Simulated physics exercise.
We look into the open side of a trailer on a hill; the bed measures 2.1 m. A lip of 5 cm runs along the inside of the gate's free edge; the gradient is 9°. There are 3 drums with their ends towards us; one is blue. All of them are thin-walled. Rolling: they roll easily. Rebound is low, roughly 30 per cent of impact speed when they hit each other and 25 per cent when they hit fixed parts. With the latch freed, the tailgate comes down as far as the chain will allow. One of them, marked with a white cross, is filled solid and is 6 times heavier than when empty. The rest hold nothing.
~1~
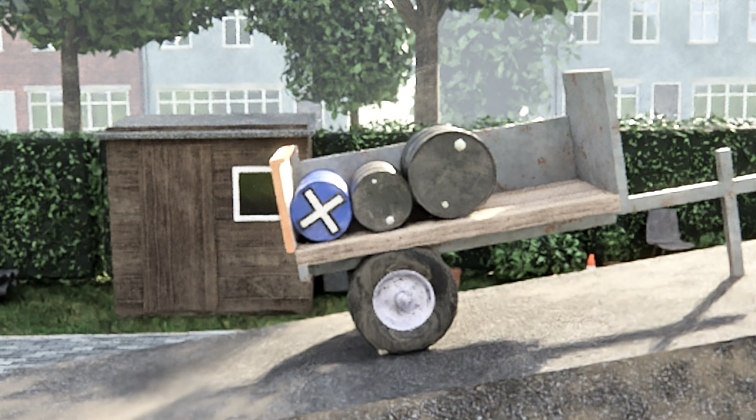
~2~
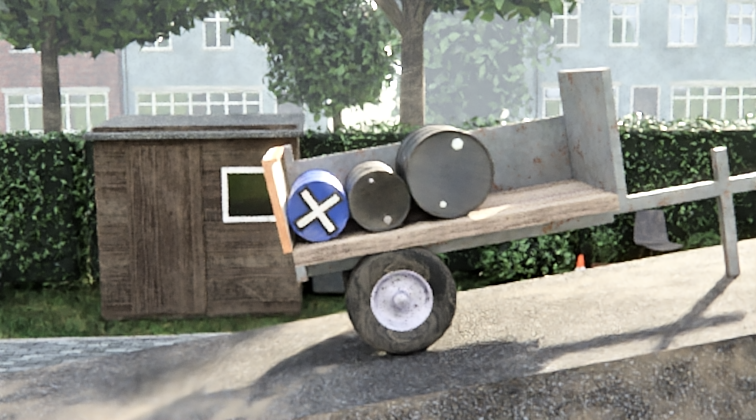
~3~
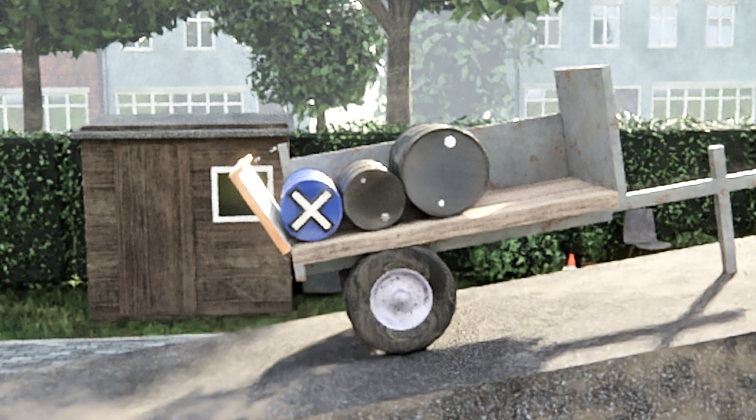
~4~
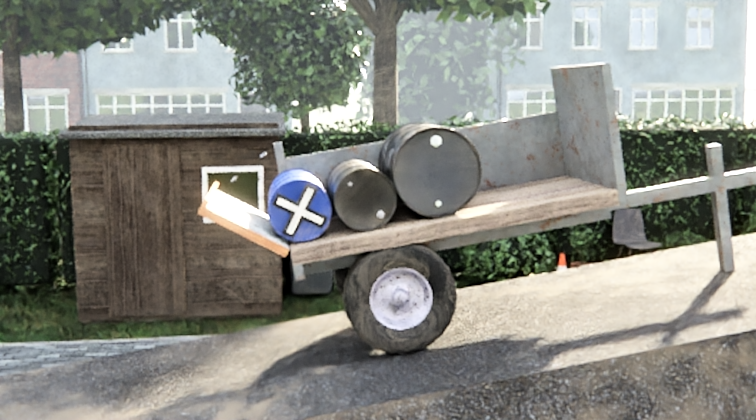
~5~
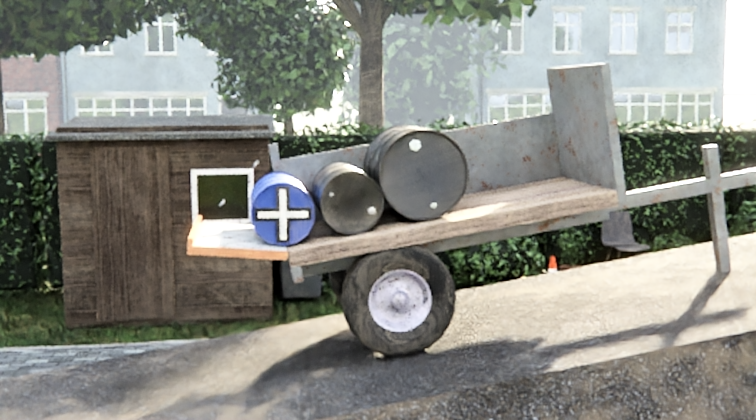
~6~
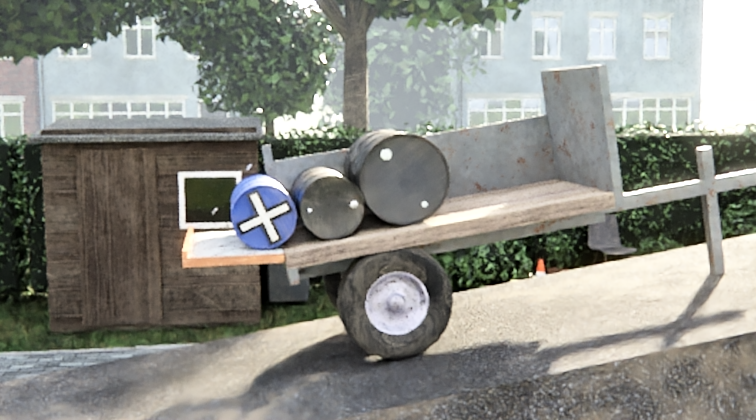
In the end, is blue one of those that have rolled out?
When everything settles, the blue one does not leave.
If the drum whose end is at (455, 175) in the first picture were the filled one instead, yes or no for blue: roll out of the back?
With that change, blue: It happens.
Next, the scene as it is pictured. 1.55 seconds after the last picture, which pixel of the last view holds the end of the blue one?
(213, 220), more or less.
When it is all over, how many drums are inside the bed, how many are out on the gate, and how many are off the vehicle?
Respectively 1, 2, 0.
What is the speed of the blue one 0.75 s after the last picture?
It's travelling at about 0.2 m/s.
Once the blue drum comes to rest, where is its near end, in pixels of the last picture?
You'll find it at roughly (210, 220) in the final picture.
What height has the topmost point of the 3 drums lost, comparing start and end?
About 10 cm.
Another 0.75 s on from the last picture, blue is on the gate, 45 cm past the hinge, rolling left; 0 out so far.
Another 1.55 s on from the last picture, blue is on the gate, 40 cm past the hinge; 0 out so far.
In the end (2.55 s after the last picture), blue is on the gate, 40 cm past the hinge; 0 out so far.
